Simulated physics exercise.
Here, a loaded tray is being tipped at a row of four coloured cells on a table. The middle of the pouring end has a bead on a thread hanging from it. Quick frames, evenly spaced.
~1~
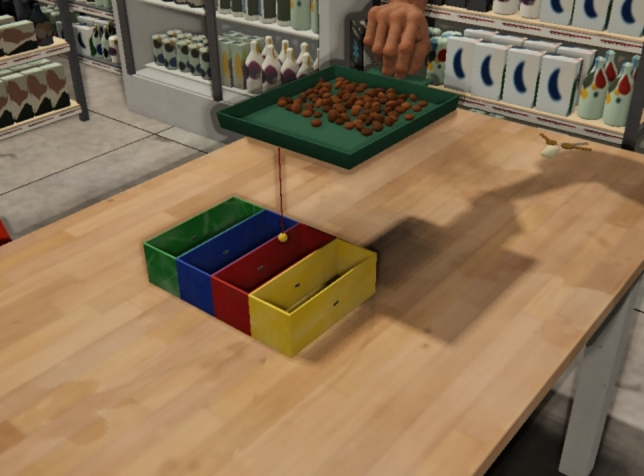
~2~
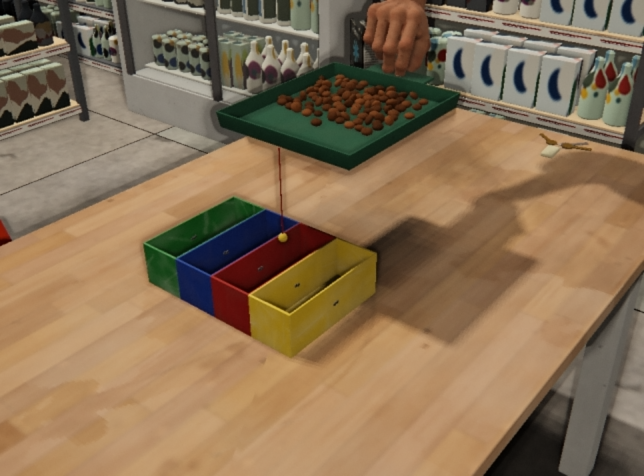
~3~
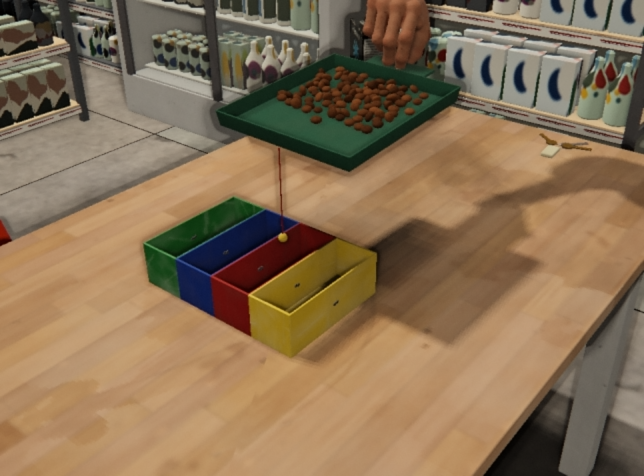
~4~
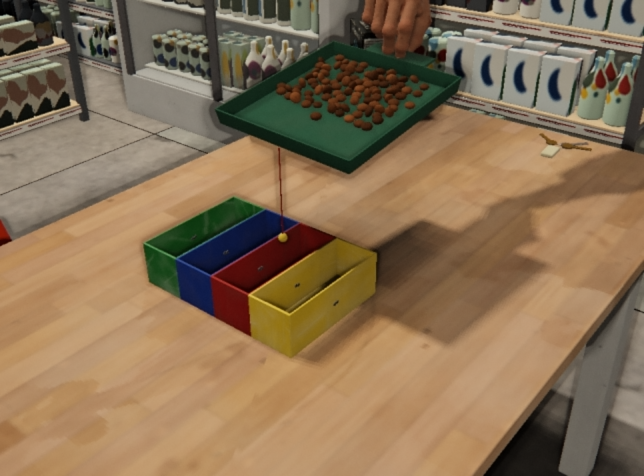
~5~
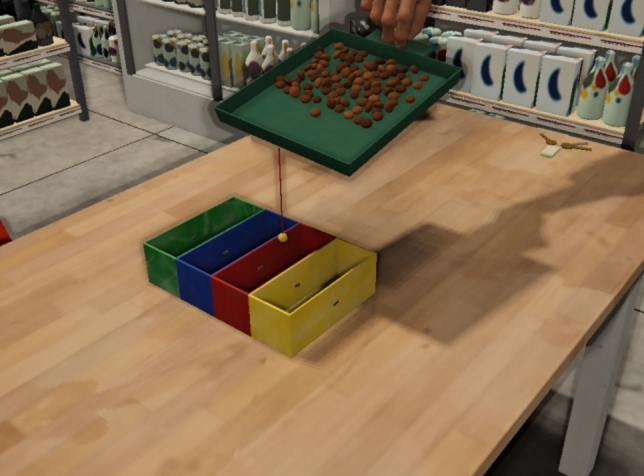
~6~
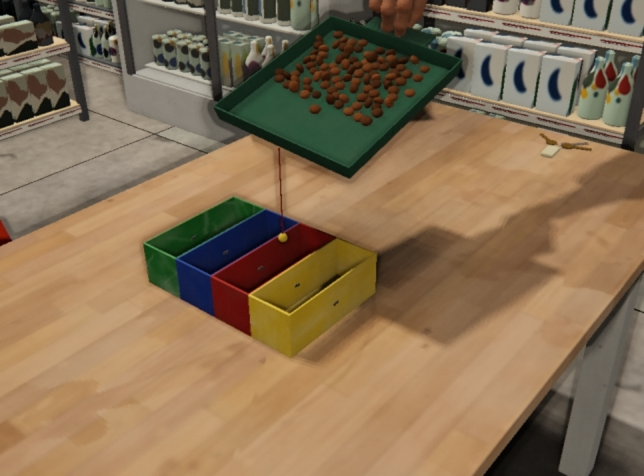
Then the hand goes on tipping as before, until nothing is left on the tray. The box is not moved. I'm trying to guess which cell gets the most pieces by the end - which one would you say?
I would say the yellow one.
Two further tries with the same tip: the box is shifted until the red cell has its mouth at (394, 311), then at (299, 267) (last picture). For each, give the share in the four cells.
You'd get near 90 percent first and near 100 percent next.
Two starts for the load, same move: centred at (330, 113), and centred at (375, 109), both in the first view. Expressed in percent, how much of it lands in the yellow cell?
First case around 50 %, second case around 60 %.
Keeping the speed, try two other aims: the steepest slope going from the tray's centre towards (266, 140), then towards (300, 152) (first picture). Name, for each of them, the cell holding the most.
Try 1 - the blue one. Try 2 - the yellow cell.
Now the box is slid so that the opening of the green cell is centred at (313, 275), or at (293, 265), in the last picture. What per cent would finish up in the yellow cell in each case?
It comes to near 0 per cent the first time and near 0 per cent the second time.
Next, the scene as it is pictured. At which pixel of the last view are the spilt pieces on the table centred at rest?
Centre, final frame: Roughly (371, 351).
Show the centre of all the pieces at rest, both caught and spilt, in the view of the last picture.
Close to (310, 318), more or less.
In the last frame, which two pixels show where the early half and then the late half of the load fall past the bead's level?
First roughly (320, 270), then roughly (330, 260).
Soon after the last picture, tray tipped steeply; nearly all on the tray; a stray few falling or outside the box.
A little later, tray tipped right over; about half on the tray; a small part in the yellow cell; a small part in the red cell; about a quarter falling or outside the box.
Later still, tray tipped past a quarter turn; about two thirds in the yellow cell; a small part in the red cell; a stray few in the blue cell; about a quarter falling or outside the box.
At rest, tray tipped past a quarter turn; about two thirds in the yellow cell; a small part in the red cell; a stray few in the blue cell; none in the green cell; about a quarter outside the box.
